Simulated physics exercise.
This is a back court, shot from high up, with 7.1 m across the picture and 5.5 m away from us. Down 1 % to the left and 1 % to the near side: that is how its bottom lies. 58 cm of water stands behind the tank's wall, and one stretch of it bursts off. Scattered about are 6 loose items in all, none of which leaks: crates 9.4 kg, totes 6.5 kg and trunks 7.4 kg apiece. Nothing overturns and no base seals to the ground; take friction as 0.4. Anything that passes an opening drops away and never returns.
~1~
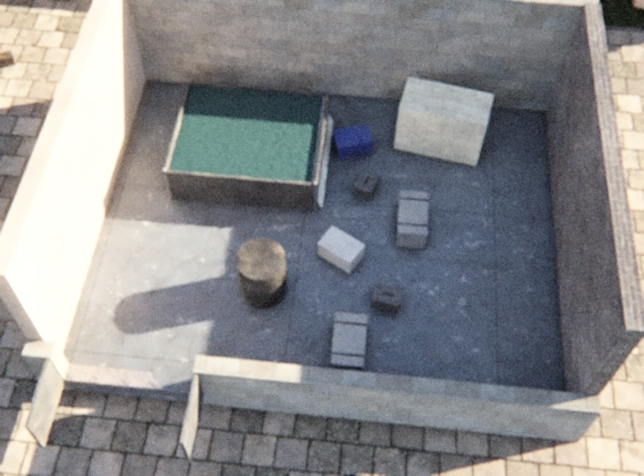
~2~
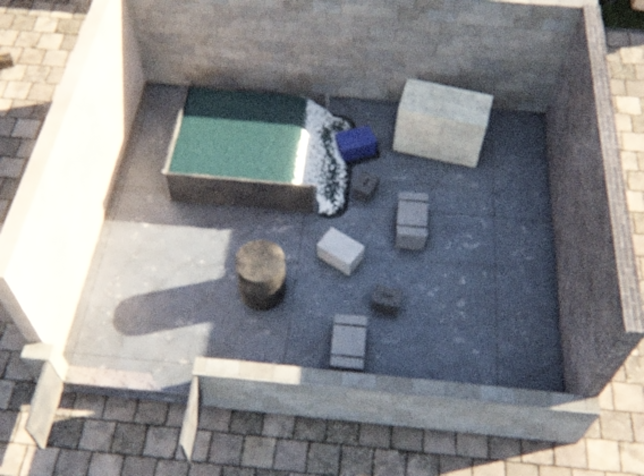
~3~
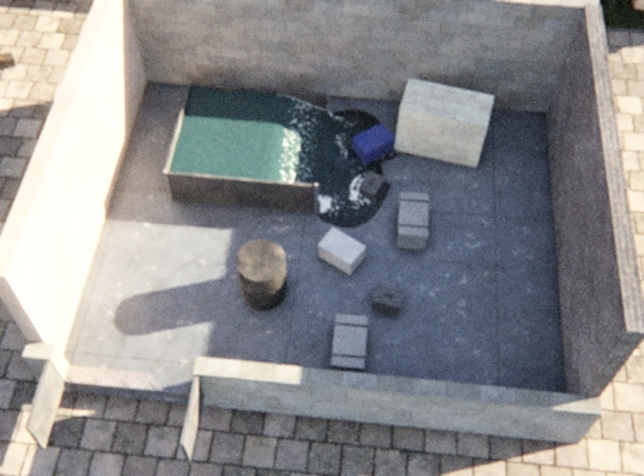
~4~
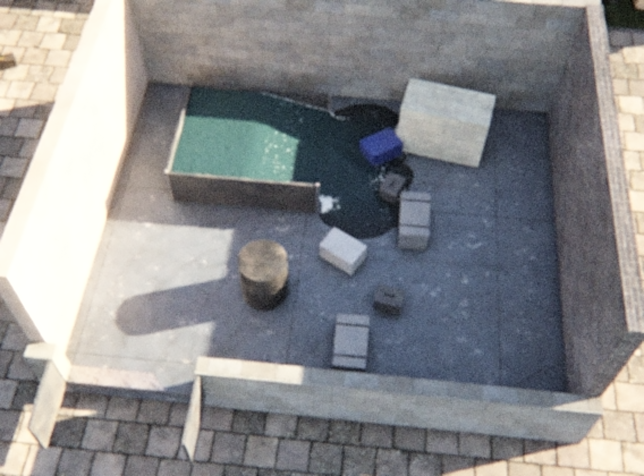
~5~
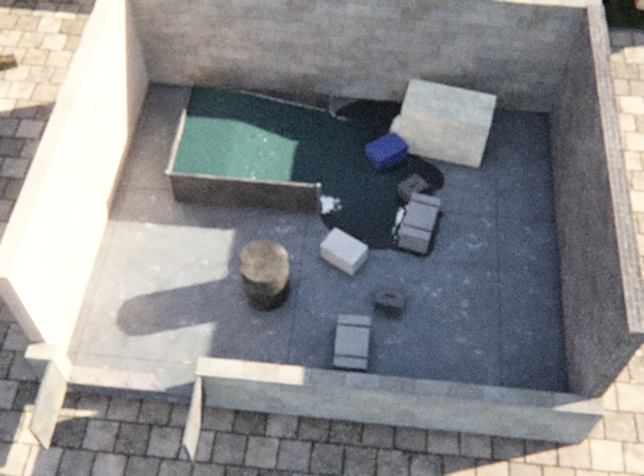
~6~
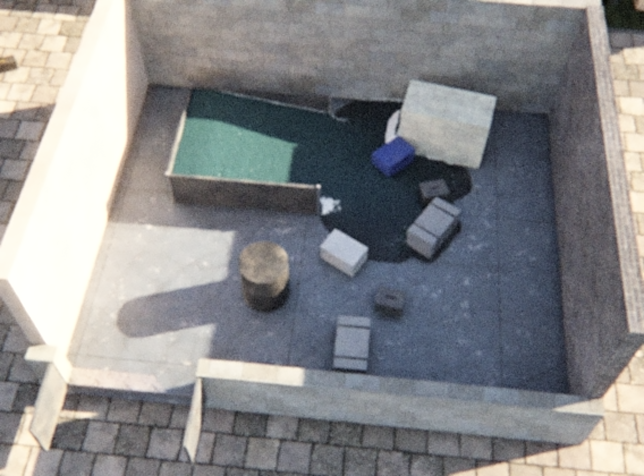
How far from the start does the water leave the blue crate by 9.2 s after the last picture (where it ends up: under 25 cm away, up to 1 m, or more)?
By the end, the blue crate is taken a long way.
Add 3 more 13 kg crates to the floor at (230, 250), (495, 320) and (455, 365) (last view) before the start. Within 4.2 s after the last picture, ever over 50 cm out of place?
Within it, beyond it, beyond it.
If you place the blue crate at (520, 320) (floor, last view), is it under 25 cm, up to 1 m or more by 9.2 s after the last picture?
Well, it is shoved a long way.
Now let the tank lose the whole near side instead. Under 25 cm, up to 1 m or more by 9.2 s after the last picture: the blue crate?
Outcome for the blue crate: No real movement.
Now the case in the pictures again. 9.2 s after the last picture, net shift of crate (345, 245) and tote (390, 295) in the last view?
In that order: 80 cm, 250 cm.
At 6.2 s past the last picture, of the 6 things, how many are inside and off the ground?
Total: 5.
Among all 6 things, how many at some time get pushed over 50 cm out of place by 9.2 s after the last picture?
I make it 6.
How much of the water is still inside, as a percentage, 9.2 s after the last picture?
Roughly 92 percent.
Then, 1.2 s after the last picture the blue crate is near (532, 223), 3.2 m from its start, afloat; 0 of 6 are out; 3 afloat.
Then, 3.8 s after the last picture the blue crate is near (495, 332), 4.1 m from its start, afloat; 0 of 6 are out; 3 afloat.
Then, 6.2 s after the last picture the blue crate is near (285, 309), 3.4 m from its start, afloat; 0 of 6 are out; 5 afloat.
Then, 9.2 s after the last picture the blue crate is near (115, 301), 4.7 m from its start, afloat; 0 of 6 are out; 6 afloat.
